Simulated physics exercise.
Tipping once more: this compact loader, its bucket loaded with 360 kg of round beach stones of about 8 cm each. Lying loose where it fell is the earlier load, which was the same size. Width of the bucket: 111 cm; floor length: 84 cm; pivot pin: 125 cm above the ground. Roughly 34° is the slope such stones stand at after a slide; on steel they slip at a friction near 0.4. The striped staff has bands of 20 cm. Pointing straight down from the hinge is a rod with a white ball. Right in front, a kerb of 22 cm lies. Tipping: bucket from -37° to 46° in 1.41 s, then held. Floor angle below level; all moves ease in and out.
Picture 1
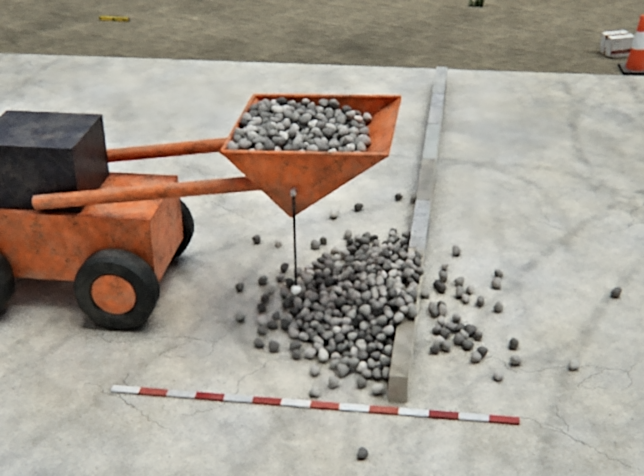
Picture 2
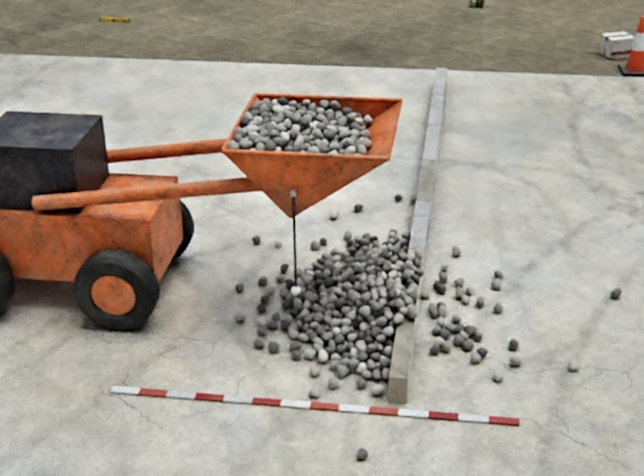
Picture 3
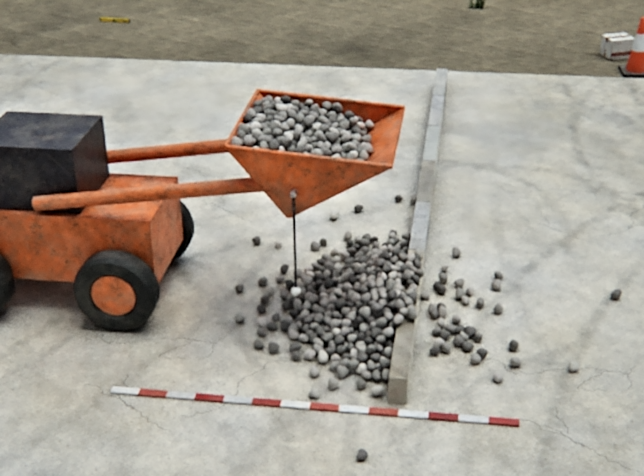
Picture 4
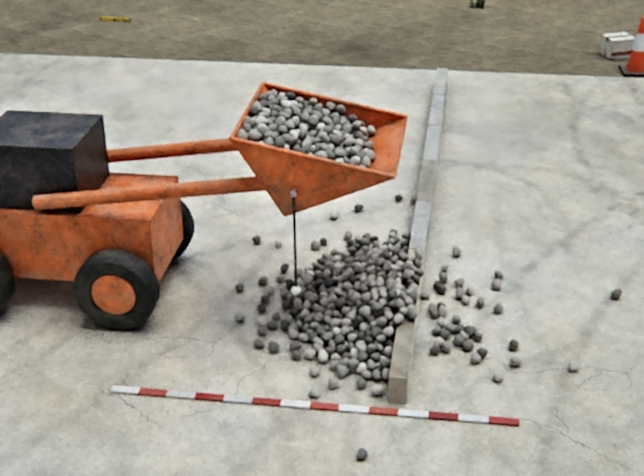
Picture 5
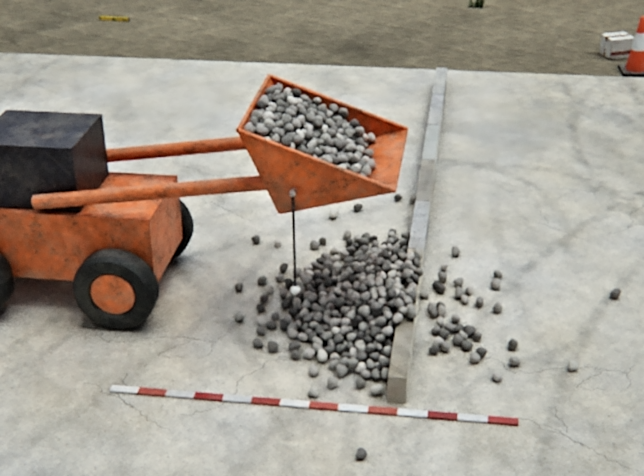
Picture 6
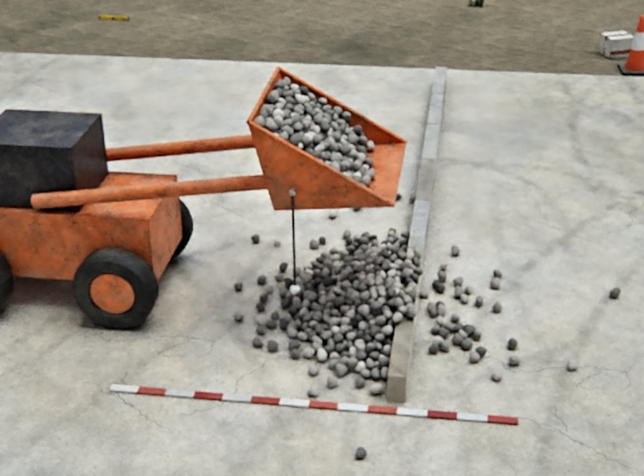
An orange loader's bucket full of grey stones tilts steadily forward above a stone pile.
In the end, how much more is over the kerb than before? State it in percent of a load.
By the end about 51 per cent more lies there.
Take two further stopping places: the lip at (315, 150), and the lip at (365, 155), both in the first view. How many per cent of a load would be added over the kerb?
Some 0 percent first and 25 percent second.
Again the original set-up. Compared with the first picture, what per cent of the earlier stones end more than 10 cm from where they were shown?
Estimate: 20 %, roughly.
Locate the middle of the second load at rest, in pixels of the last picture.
Roughly at (411, 298) in the last picture.
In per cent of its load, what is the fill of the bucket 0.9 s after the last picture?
Close to 20 in a hundred is still held.
Then, 0.5 s after the last picture the floor is at 33°; in per cent of one load, 95 in the bucket, 98 on this side of the kerb, 7 over the kerb; the foremost stones are at (525, 323).
Then, 0.9 s after the last picture the floor is at 46°; in per cent of one load, 20 in the bucket, 154 on this side of the kerb, 27 over the kerb; the foremost stones are at (525, 323).
Then, 1.3 s after the last picture the floor is at 46°; in per cent of one load, 0 in the bucket, 149 on this side of the kerb, 51 over the kerb; the foremost stones are at (575, 319).
Then, 3.8 s after the last picture the floor is at 46°; in per cent of one load, 0 in the bucket, 143 on this side of the kerb, 57 over the kerb; the foremost stones are past the picture's edge. Net gain over the kerb, 51.
